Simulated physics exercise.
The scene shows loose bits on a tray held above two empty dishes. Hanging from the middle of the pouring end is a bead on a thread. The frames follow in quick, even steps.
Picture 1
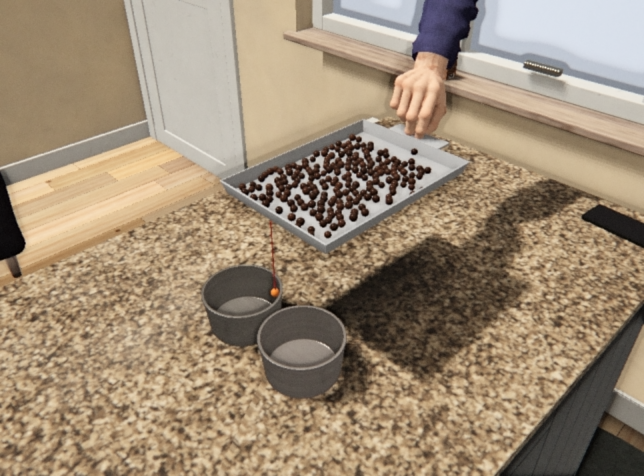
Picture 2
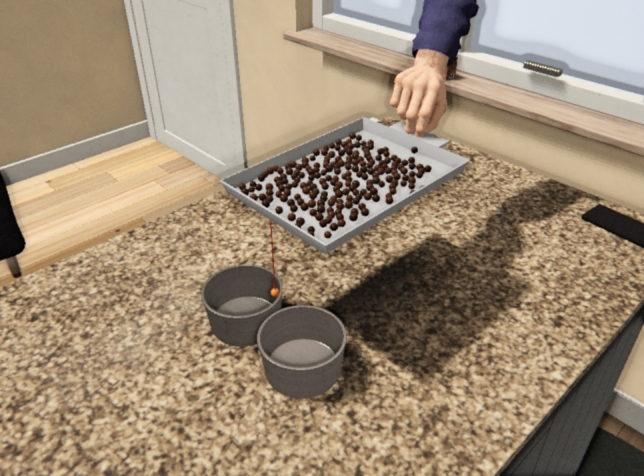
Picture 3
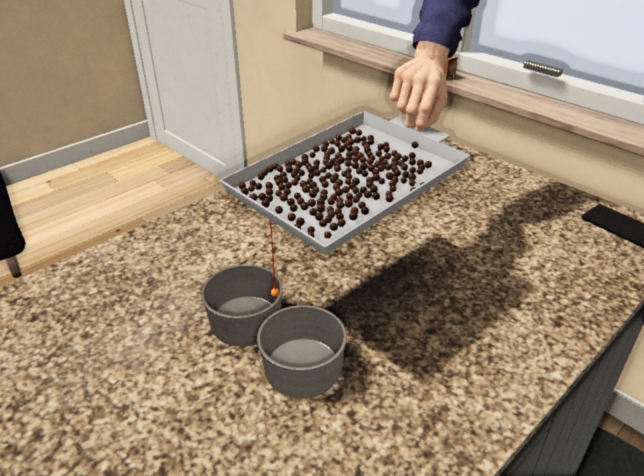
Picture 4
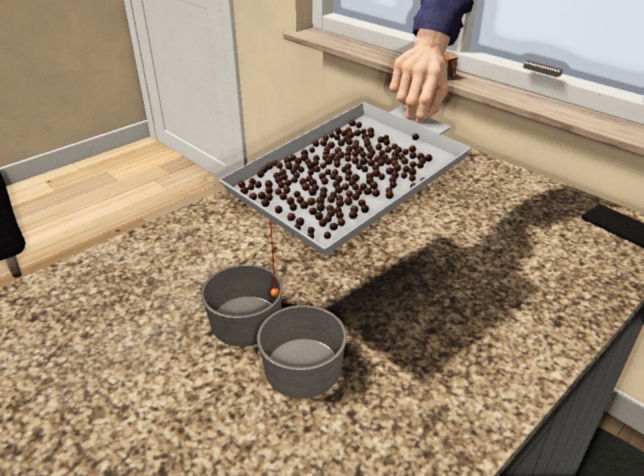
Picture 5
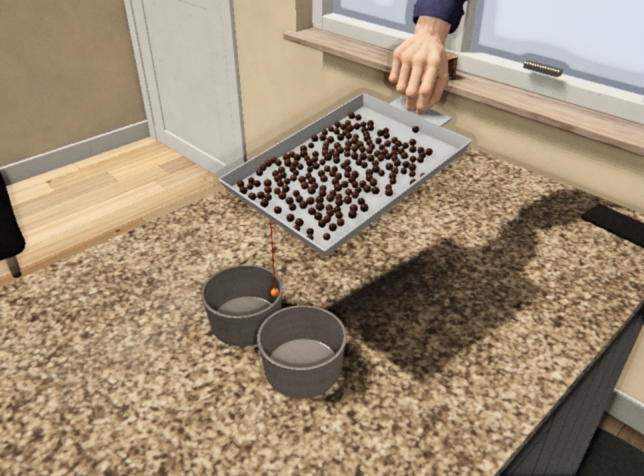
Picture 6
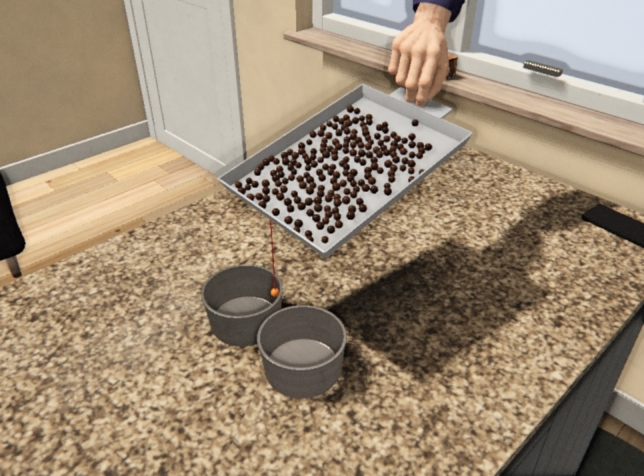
A hand slowly raised the back of a gray tray of dark chocolate balls above two empty dishes on a speckled counter, slanting it slightly toward them, while an orange bead hung on a thread.
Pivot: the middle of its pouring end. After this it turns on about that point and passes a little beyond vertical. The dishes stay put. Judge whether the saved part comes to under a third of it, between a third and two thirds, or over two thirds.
The saved part comes to over two thirds of it.
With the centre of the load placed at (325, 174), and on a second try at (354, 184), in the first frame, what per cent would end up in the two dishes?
The first start gives 70 percent and the second 80 percent.
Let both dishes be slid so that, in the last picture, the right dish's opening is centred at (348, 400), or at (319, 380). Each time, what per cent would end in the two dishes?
Roughly 80 % and 80 %.
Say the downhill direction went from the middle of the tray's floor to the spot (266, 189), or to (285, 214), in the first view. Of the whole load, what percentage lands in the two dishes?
For the first it's near 60 %, for the second near 70 %.
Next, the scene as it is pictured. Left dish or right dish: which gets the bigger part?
The one on the right.
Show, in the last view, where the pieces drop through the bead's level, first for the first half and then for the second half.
Around (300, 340) first; around (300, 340) second.
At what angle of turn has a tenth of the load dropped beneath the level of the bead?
A tilt of roughly 60°.
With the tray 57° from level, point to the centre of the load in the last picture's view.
In the last view, the load is centred near (302, 216).
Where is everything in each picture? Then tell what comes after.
In the first frame, corners of the pouring end near (226, 181) and (326, 240), level; middle of the load near (336, 180), chocolate balls; left dish near (212, 321); right dish near (270, 372); bead on its thread near (275, 293).
In the second frame, corners of the pouring end near (226, 180) and (326, 241), level; middle of the load near (336, 179).
In the third frame, corners of the pouring end near (226, 180) and (325, 242), tipped barely, lowest at the right corner; middle of the load near (336, 176).
In the fourth frame, corners of the pouring end near (225, 179) and (325, 244), tipped a little, lowest at the right corner; middle of the load near (335, 172).
In the fifth frame, corners of the pouring end near (225, 179) and (325, 245), tipped a little, lowest at the right corner; middle of the load near (335, 169).
In the sixth frame, corners of the pouring end near (224, 178) and (324, 247), tipped a little, lowest at the right corner; middle of the load near (333, 167), near a third on the move; left dish near (212, 321); right dish near (270, 372).
Shortly afterwards, tray tipped steeply; the bulk on the tray; a little in the right dish; only a few outside both; a little in the air.
Next, tray tipped right over; only a few on the tray; the bulk in the right dish; only a few in the left dish; near a quarter outside both; only a few in the air.
Some moments later, tray tipped past a quarter turn; the bulk in the right dish; only a few in the left dish; near a quarter outside both.
In the end, tray tipped past a quarter turn; the bulk in the right dish; only a few in the left dish; near a quarter outside both.
